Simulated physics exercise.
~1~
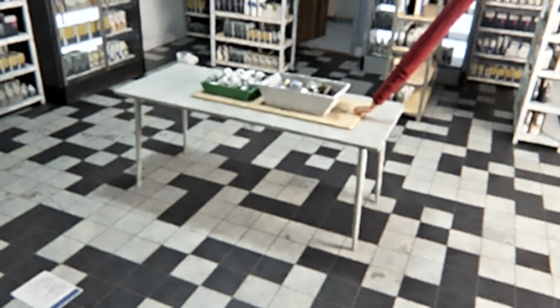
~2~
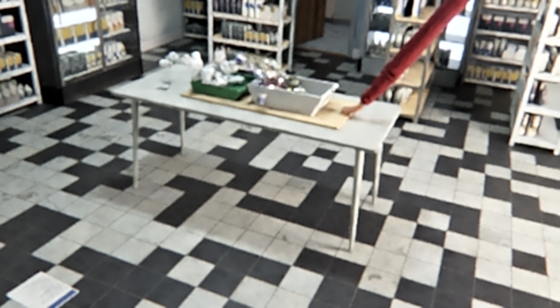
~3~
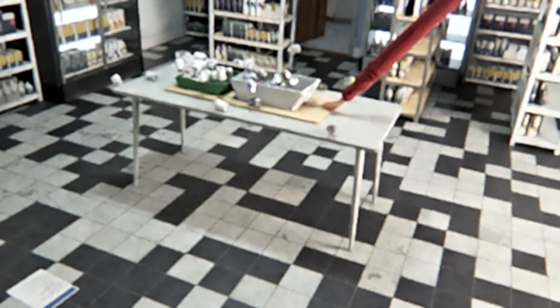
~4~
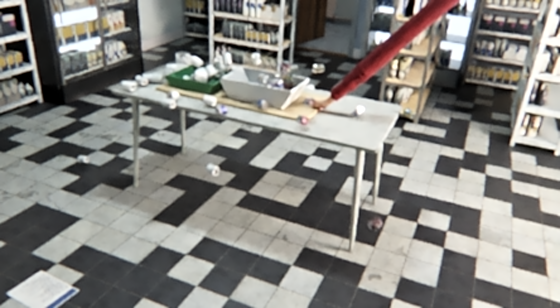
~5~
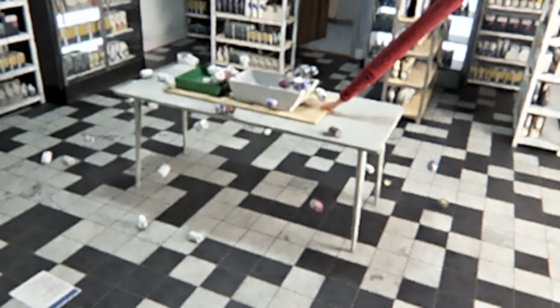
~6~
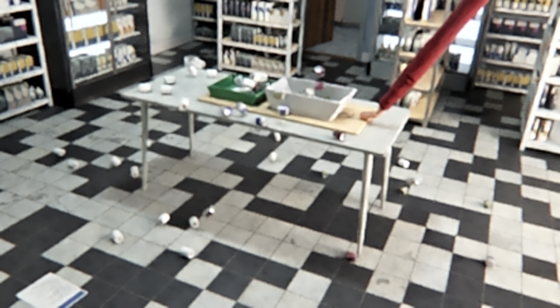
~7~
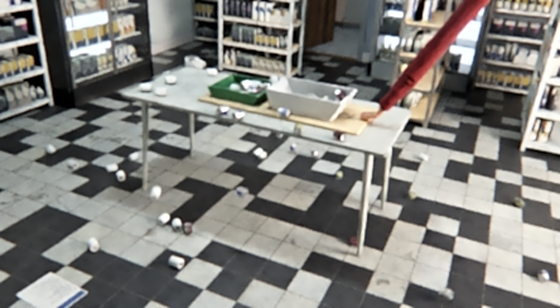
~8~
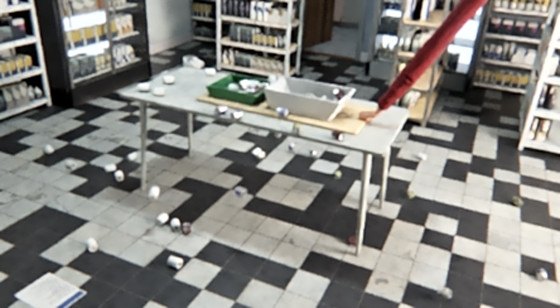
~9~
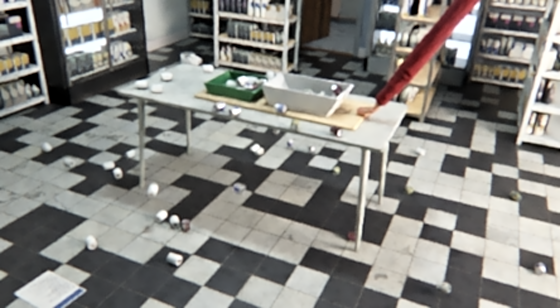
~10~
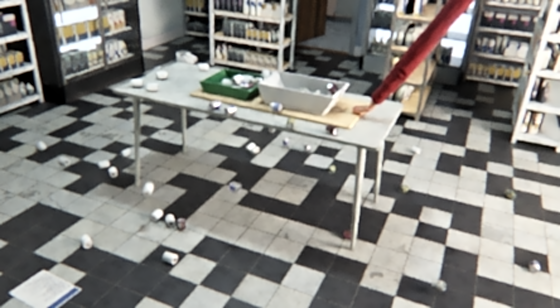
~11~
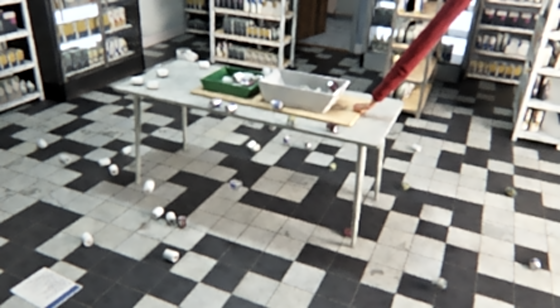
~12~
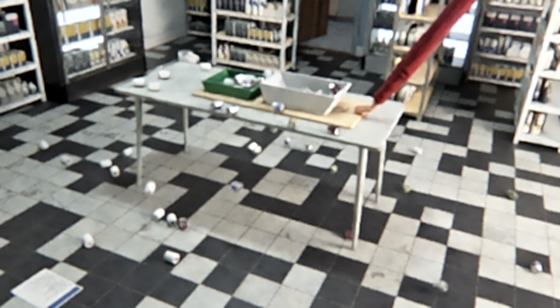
Red arm sliding a board with green and white crates left and back on a table, scattering small pieces across the floor.
